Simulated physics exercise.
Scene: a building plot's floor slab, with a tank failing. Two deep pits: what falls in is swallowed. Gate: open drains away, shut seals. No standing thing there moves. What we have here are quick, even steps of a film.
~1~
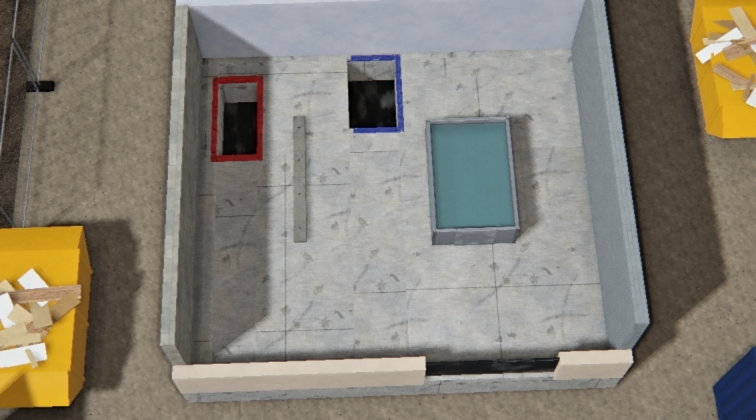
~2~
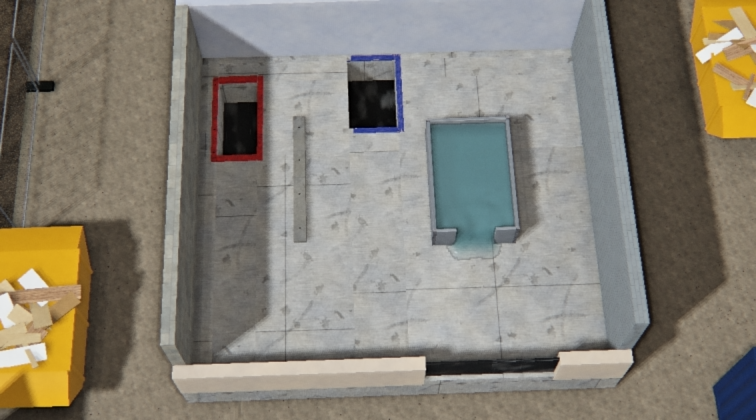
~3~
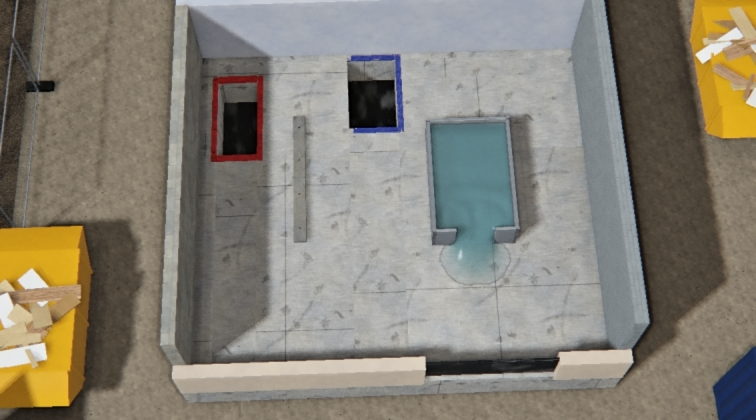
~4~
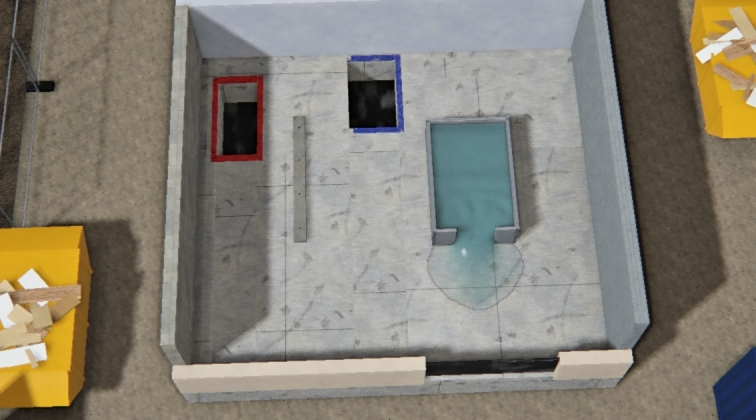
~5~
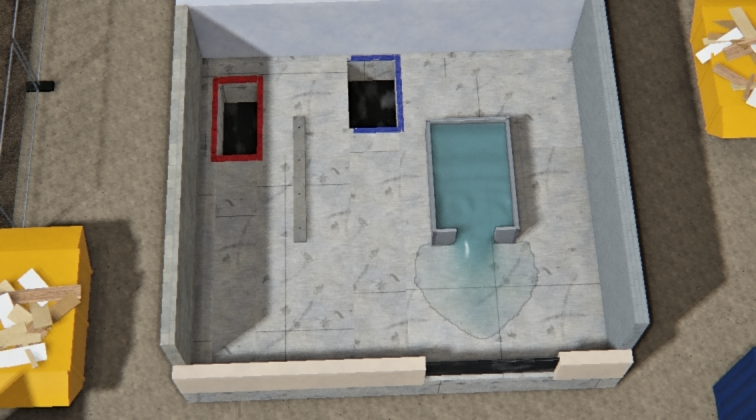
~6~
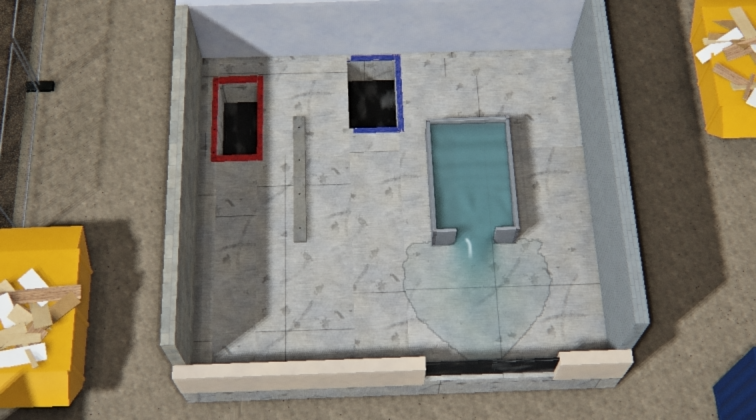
A pale concrete floor slab, enclosed by low walls on a brown dirt building plot, is seen from high above by a camera that stays still. A grey-walled tank of teal water stands right of centre, with red-rimmed and blue-rimmed pits and a thin upright divider to its left, and yellow bins outside. The tank's near wall opens, and water pours through the gap, spreading toward the front wall in a widening, thinning sheet.
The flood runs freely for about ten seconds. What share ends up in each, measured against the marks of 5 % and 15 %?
Measured against the marks, the gate ends up with less than 5 %; the red pit ends up with less than 5 %; the blue pit ends up with less than 5 %.
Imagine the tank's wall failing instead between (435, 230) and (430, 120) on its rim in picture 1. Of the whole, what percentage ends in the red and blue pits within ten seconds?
The red pit takes 8 per cent and the blue pit 25 per cent.
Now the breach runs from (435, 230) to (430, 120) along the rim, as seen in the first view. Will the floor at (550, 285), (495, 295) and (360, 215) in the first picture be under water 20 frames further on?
Result, in sequence: Untouched by the flood; untouched by the flood; inundated.
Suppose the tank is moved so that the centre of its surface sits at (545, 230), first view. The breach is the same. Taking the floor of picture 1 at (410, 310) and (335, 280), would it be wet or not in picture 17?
Spot by spot: Drenched, after that high and dry.
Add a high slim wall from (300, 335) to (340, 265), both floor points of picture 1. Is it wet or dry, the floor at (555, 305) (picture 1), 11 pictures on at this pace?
Finding: Waterlogged.
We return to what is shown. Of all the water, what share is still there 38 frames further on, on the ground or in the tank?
My reckoning gives about 100 %.
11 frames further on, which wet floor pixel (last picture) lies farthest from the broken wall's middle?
The farthest point of the front sits at (291, 372).
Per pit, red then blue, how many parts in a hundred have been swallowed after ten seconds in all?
Roughly 0 %, then roughly 0 %.
A moment on, water covers 15 % of the floor; the gate 0 %, the red pit 0 %, the blue pit 0 %.
Next, water covers 20 % of the floor; the gate 0 %, the red pit 0 %, the blue pit 0 %.
Then, water covers 35 % of the floor; the gate 0 %, the red pit 0 %, the blue pit 0 %.
Later, water covers 60 % of the floor; the gate 0 %, the red pit 0 %, the blue pit 0 %.
In the end, water covers 80 % of the floor; the gate 0 %, the red pit 0 %, the blue pit 1 %.
